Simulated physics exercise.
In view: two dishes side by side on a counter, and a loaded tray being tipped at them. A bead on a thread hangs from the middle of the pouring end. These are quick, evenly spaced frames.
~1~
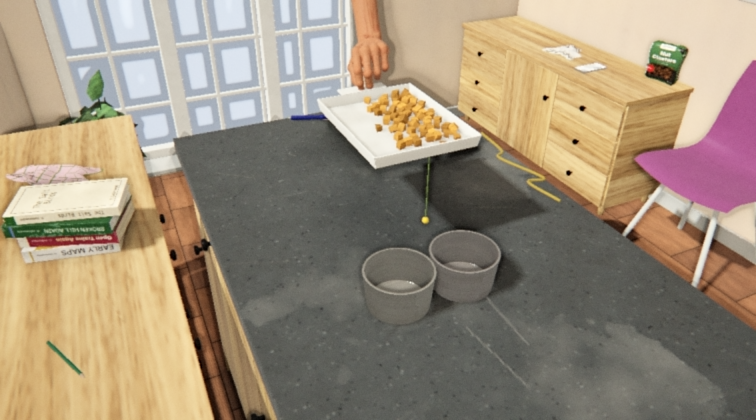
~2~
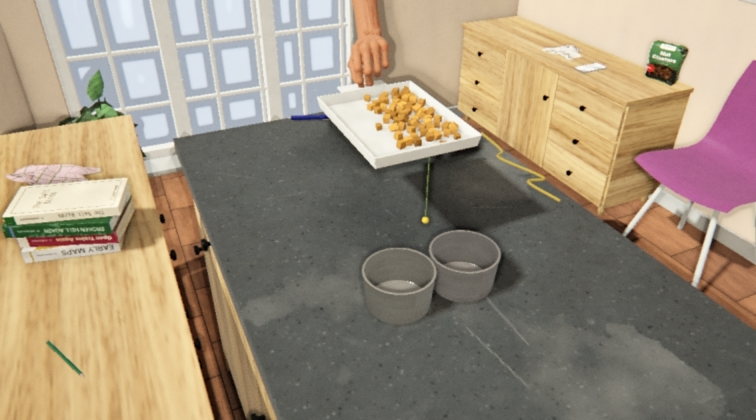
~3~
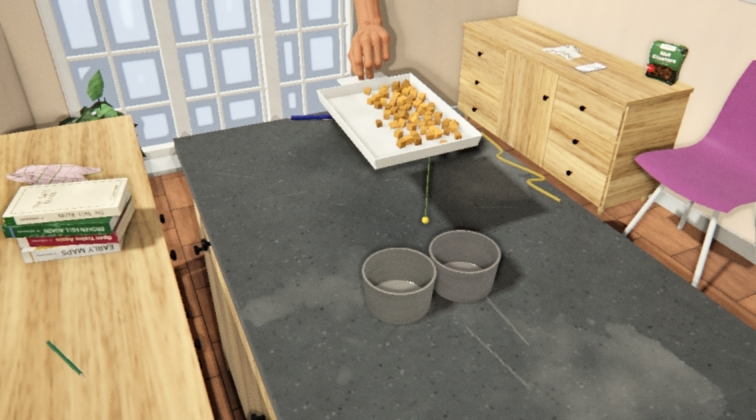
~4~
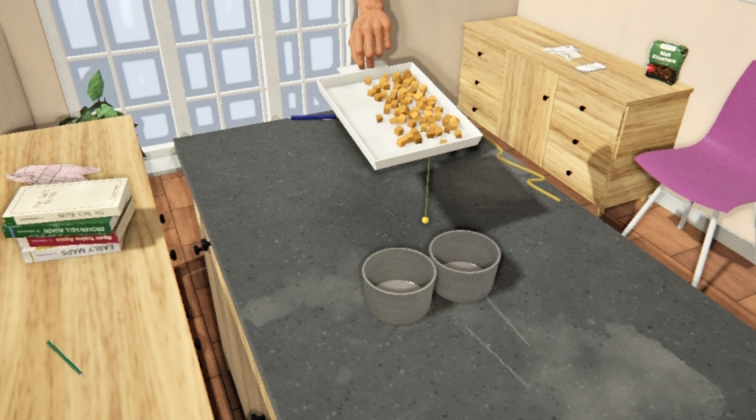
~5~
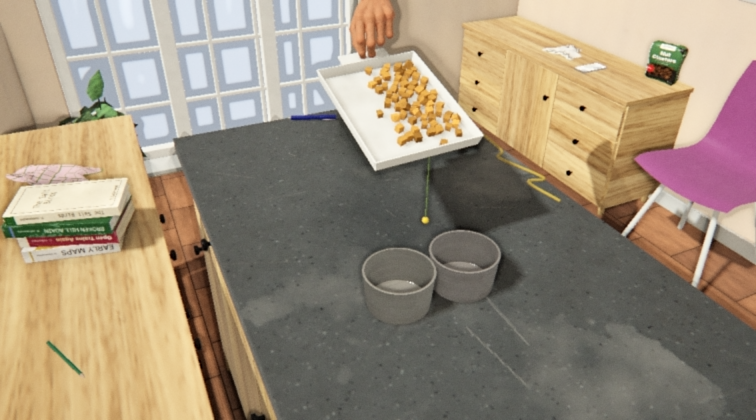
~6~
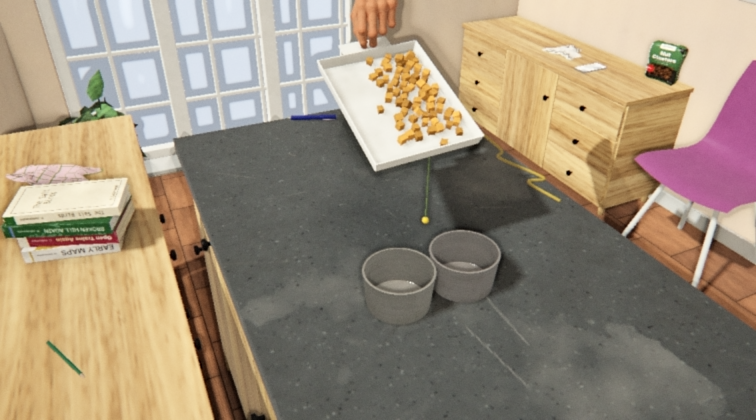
At first, a hand holds a white tray of golden-brown cubes above a dark counter, where two grey dishes sit side by side. The hand then gradually tips the tray more steeply toward the viewer, and the cubes shift and spread a little across it while the dishes stay still.
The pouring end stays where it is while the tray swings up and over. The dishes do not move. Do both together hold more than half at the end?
The two hold over half of the load.
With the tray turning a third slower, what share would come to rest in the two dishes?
About 80 per cent.
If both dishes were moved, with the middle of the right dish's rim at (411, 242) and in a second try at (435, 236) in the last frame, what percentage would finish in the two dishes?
About 30 and 40 per cent.
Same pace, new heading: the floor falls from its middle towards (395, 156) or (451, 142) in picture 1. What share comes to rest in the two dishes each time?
Roughly 50 per cent, and 10 per cent.
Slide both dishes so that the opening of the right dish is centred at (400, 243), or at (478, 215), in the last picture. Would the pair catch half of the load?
One: Below a half. Two: The smaller part.
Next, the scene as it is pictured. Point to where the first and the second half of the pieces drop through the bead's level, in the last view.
At about (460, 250), then at (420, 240).
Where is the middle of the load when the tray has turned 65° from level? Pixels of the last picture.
Near (427, 132).
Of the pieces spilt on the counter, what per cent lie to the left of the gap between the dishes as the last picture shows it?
Close to 40 per cent.
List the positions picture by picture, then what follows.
In the first picture, corners of the pouring end at (376, 156) and (478, 134), level; middle of the load at (419, 117), croutons; left dish at (415, 305); right dish at (482, 284); bead on its thread at (426, 220).
In the second picture, corners of the pouring end at (376, 157) and (478, 134), level; middle of the load at (419, 115).
In the third picture, corners of the pouring end at (376, 158) and (479, 134), tipped barely, lowest at the left corner; middle of the load at (419, 111).
In the fourth picture, corners of the pouring end at (376, 159) and (479, 134), tipped a little, lowest at the left corner; middle of the load at (420, 105).
In the fifth picture, corners of the pouring end at (377, 161) and (480, 134), tipped clearly, lowest at the left corner; middle of the load at (421, 100).
In the sixth picture, corners of the pouring end at (377, 162) and (480, 134), tipped clearly, lowest at the left corner; middle of the load at (422, 94); left dish at (415, 305); right dish at (482, 284).
Soon after the last picture, tray tipped steeply; all on the tray.
A little later, tray tipped past a quarter turn; most on the tray; a stray few in the left dish; a stray few in the right dish; a small part in the air.
Later still, tray tipped past a quarter turn; about a third in the left dish; about half in the right dish; a small part outside both.
At rest, tray tipped past a quarter turn; about a third in the left dish; about half in the right dish; a small part outside both.
